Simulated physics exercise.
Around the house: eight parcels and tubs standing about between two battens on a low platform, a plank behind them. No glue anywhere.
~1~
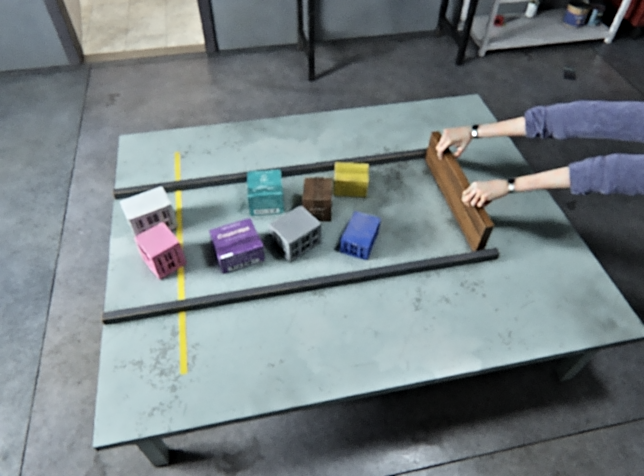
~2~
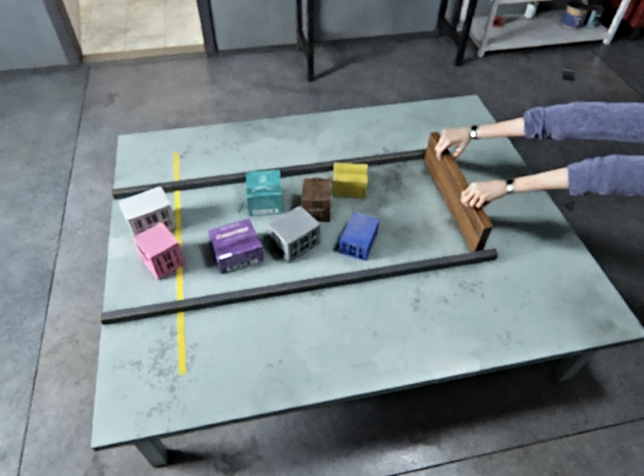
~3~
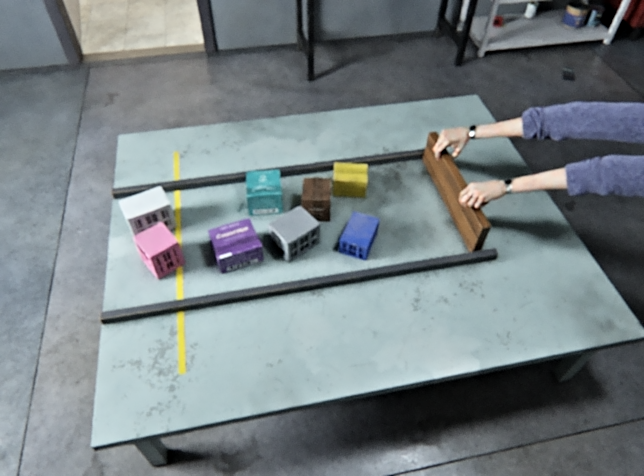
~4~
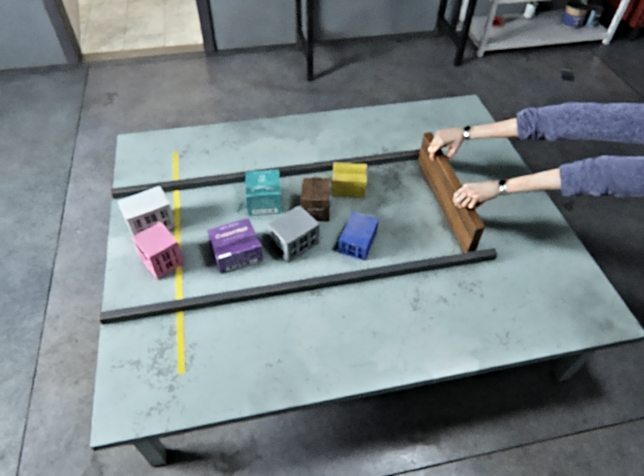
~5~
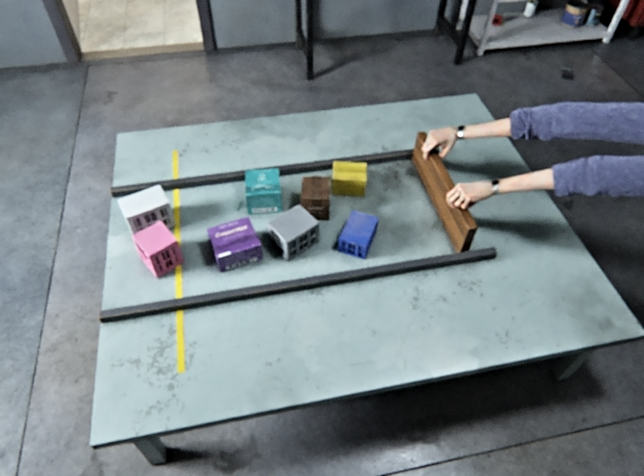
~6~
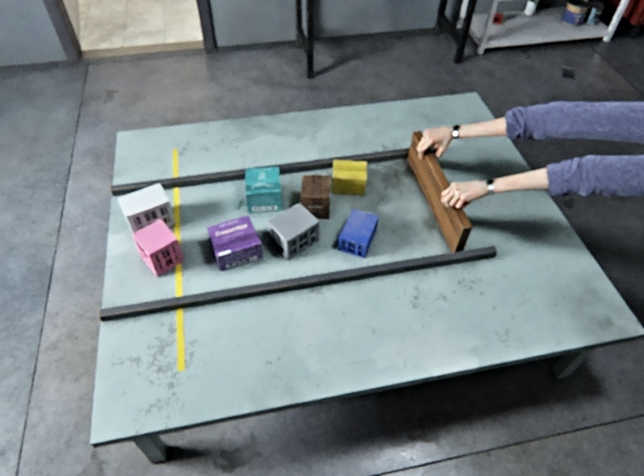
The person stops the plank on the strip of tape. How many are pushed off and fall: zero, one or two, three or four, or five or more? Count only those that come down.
As it turns out, the number that fall off is three or four.
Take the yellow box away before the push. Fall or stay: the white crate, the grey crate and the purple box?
The white crate is kept, the grey crate holds on, the purple box comes down.
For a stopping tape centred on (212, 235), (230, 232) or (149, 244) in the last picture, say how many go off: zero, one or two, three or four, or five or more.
One after another: Either one or two; either one or two; more than four.
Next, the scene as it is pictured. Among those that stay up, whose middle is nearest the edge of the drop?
Foremost is the turquoise box.
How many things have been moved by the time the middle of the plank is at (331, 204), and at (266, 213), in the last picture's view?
First 4, then 7.
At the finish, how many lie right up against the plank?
It touches 3.
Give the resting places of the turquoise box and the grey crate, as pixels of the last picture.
The turquoise box stops around (119, 213); the grey crate around (123, 250).
Soon after, none off yet; white crate at rest near (148, 212); pink crate at rest near (159, 248); purple box at rest near (235, 243).
After that, none off yet; white crate at rest near (148, 212); pink crate at rest near (158, 248); purple box displaced about its own width near (204, 246).
And then, none off yet; white crate displaced a little near (127, 216); pink crate tilting a little near (87, 258); purple box displaced well along near (131, 257).
In the end, the number that fall off is three or four; gone, purple box, pink crate and white crate.
